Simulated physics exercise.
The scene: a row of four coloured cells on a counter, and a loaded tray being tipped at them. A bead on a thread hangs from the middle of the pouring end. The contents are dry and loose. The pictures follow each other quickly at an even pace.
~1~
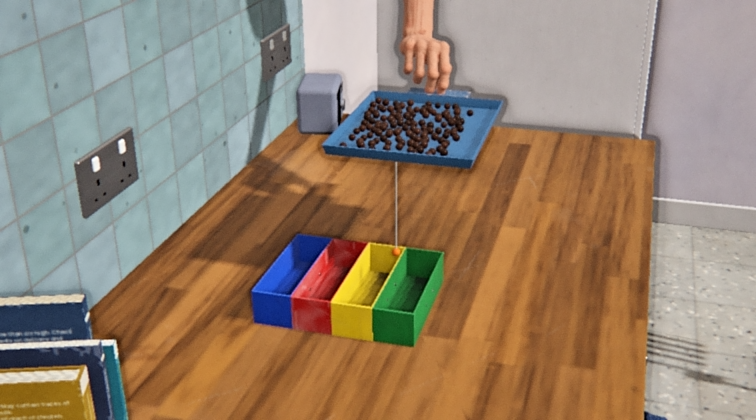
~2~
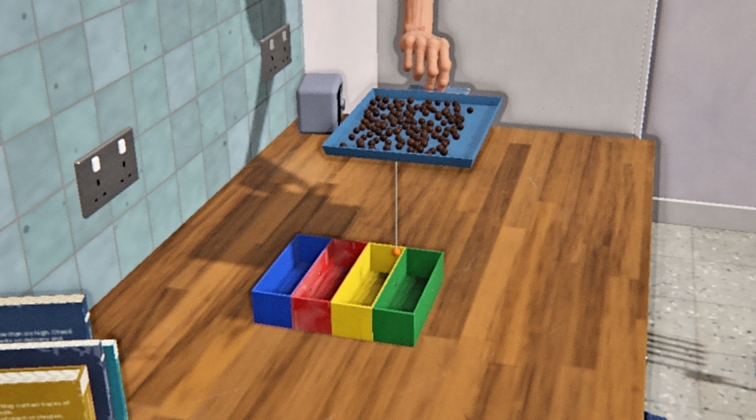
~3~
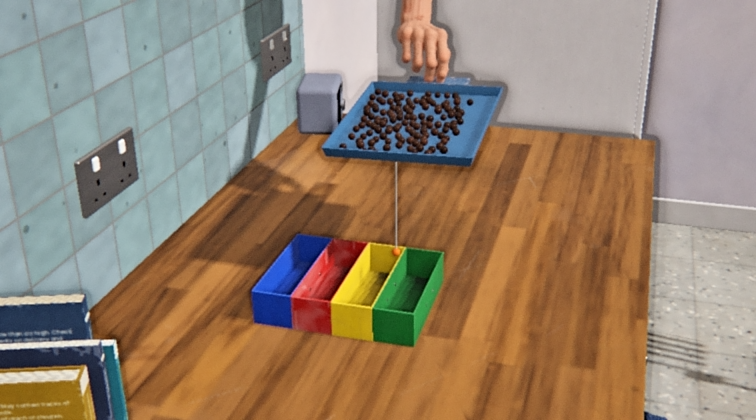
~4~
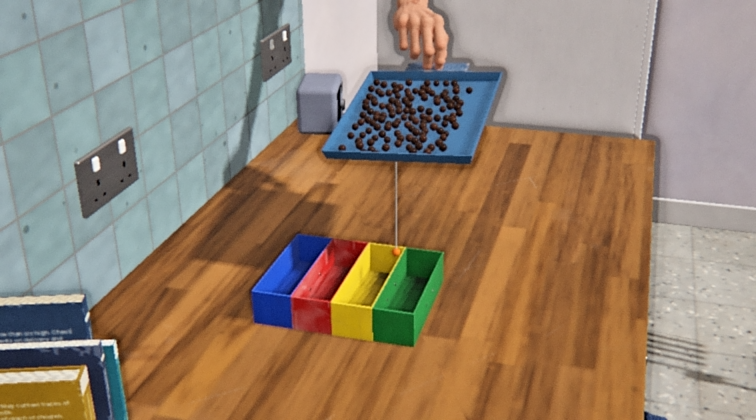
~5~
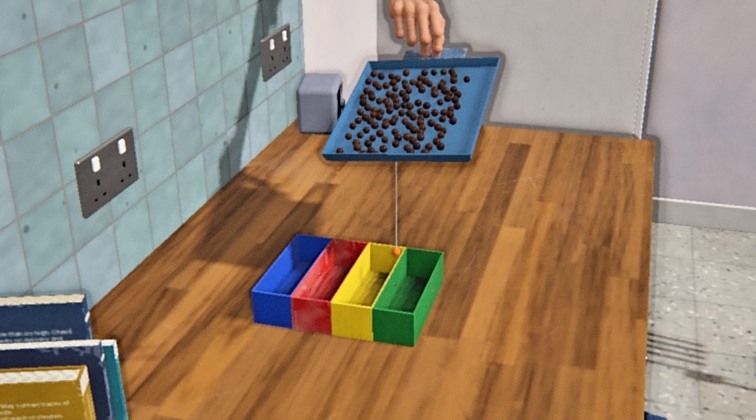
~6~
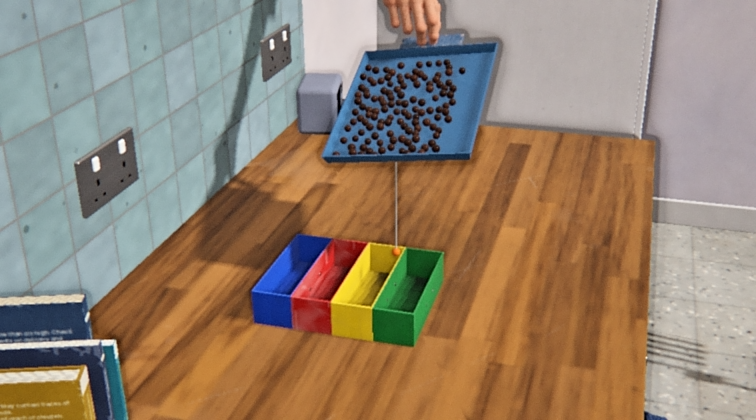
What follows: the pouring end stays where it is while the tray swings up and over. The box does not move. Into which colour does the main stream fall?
Fullest: The red cell.
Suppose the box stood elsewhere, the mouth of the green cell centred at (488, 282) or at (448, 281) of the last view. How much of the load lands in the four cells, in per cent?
About 20 and 70 per cent.
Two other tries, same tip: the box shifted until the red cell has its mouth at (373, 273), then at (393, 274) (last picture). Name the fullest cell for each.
The first try: Blue. The second: The blue cell.
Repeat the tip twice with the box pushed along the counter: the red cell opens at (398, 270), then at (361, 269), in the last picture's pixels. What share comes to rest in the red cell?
The first gives 0 %, the second 30 %.
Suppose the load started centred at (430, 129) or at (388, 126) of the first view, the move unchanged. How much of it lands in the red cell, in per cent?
Near 50 % and 60 %.
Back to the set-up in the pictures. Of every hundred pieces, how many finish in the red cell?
About 60 per cent.
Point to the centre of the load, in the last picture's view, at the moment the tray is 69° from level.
Roughly at (342, 170).
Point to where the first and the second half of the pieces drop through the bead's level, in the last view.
At about (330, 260), then at (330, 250).
Just after the last frame, tray tipped steeply; roughly half on the tray; about a tenth in the red cell; about a tenth in the blue cell; just a few in the yellow cell; roughly a quarter falling or outside the box.
A moment on, tray tipped past a quarter turn; roughly half in the red cell; roughly a quarter in the blue cell; about a tenth in the yellow cell; just a few in the green cell; about a tenth falling or outside the box.
Further on, tray tipped past a quarter turn; roughly half in the red cell; roughly a quarter in the blue cell; about a tenth in the yellow cell; just a few in the green cell; about a tenth falling or outside the box.
When it is over, tray tipped past a quarter turn; roughly half in the red cell; roughly a quarter in the blue cell; about a tenth in the yellow cell; just a few in the green cell; about a tenth outside the box.
